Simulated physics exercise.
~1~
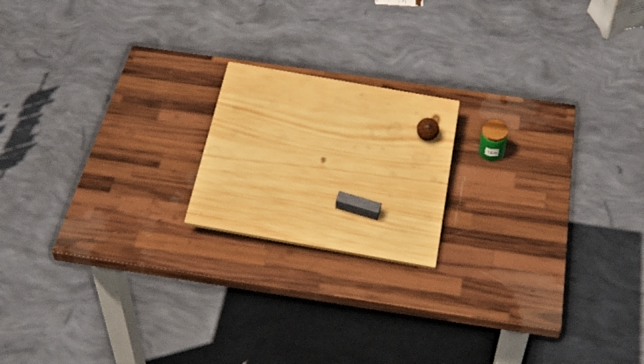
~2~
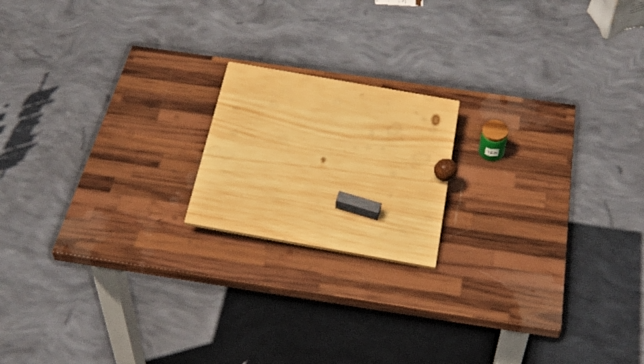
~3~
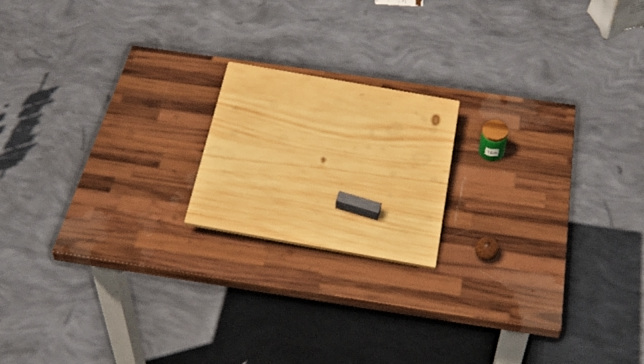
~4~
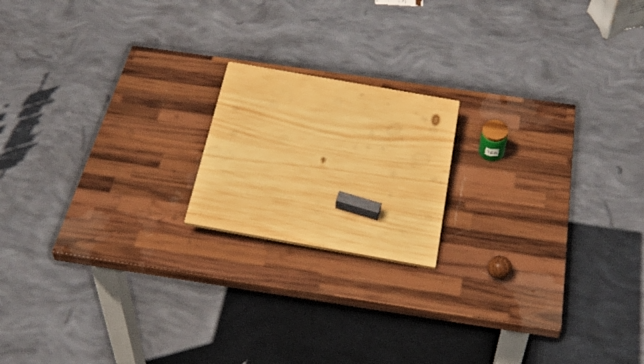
In the video, a brown onion rolls down a pale wooden board propped on a table, passes over its right edge, and continues across the tabletop to near the table's front right corner, while a green jar and a small grey block stay still.
